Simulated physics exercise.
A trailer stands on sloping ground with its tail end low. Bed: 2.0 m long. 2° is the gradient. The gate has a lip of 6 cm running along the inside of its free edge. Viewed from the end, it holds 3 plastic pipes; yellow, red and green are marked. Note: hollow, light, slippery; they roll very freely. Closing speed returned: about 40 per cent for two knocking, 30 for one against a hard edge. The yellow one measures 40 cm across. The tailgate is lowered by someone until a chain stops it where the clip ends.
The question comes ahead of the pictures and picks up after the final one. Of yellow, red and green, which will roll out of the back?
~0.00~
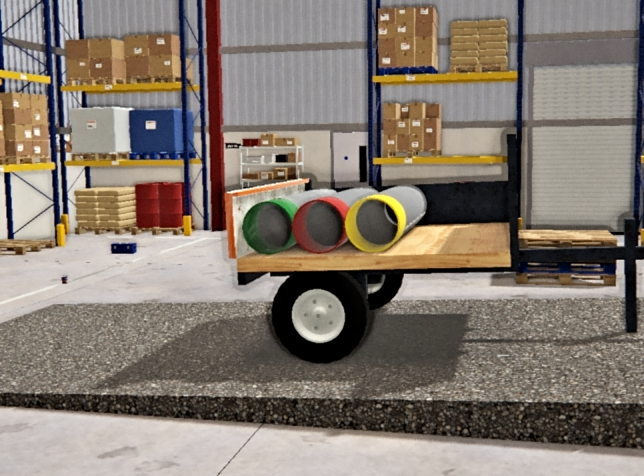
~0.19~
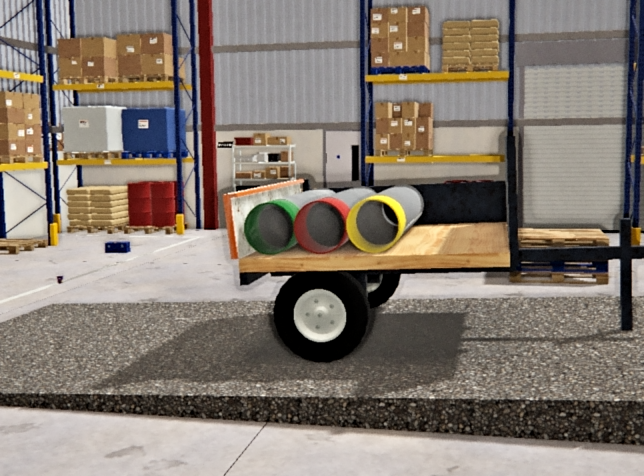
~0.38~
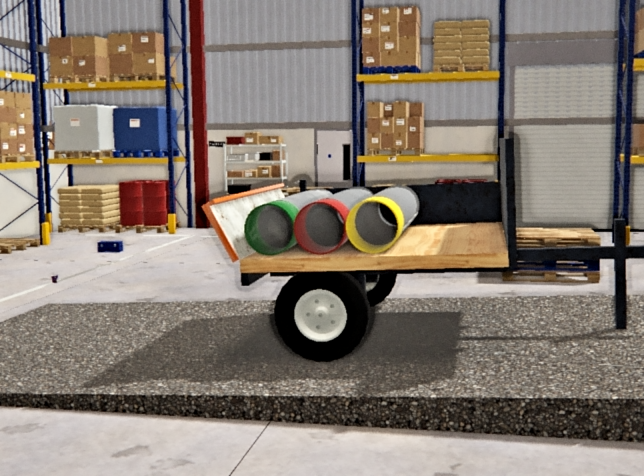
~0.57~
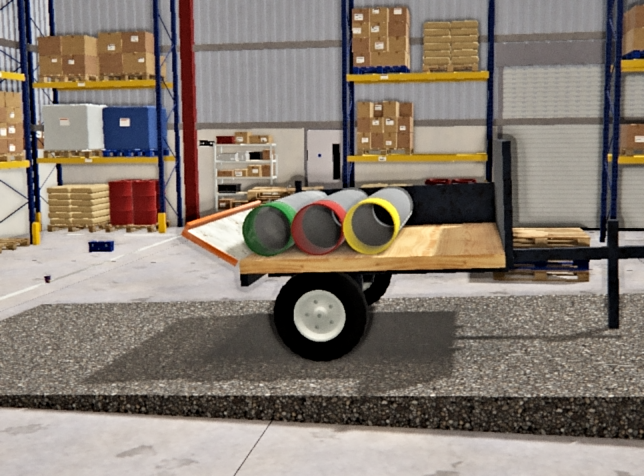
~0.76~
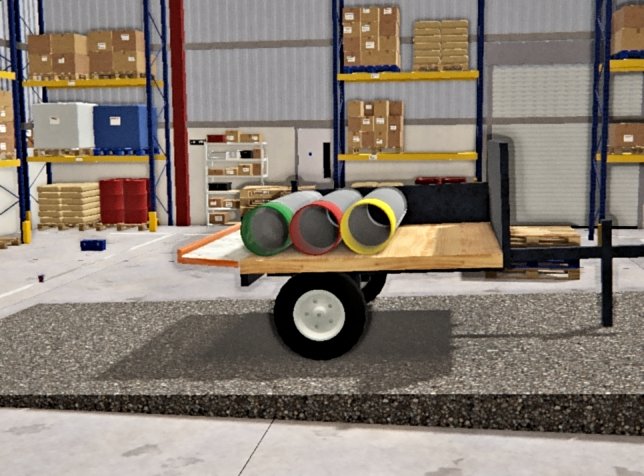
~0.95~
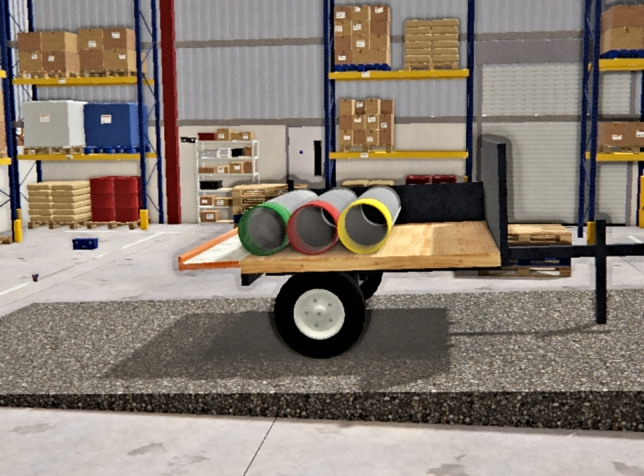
Yellow: Does not; red: Does not; green: Does not.
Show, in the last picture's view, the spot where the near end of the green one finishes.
Look near pixel (203, 234).
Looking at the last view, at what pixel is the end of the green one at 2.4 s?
(221, 233), more or less.
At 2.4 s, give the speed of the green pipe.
Close to 0.4 m/s at that moment.
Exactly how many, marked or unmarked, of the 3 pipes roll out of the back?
The number is exactly 0.
By 2.4 s, yellow is on the bed, 65 cm short of the hinge, rolling left; red is on the bed, 25 cm short of the hinge, rolling left; green is on the gate, 15 cm past the hinge, rolling left; 0 gone off the back.
Finally (4.3 s), yellow is on the bed, 50 cm short of the hinge; red is on the bed, 10 cm short of the hinge; green is on the gate, 30 cm past the hinge; 0 gone off the back.
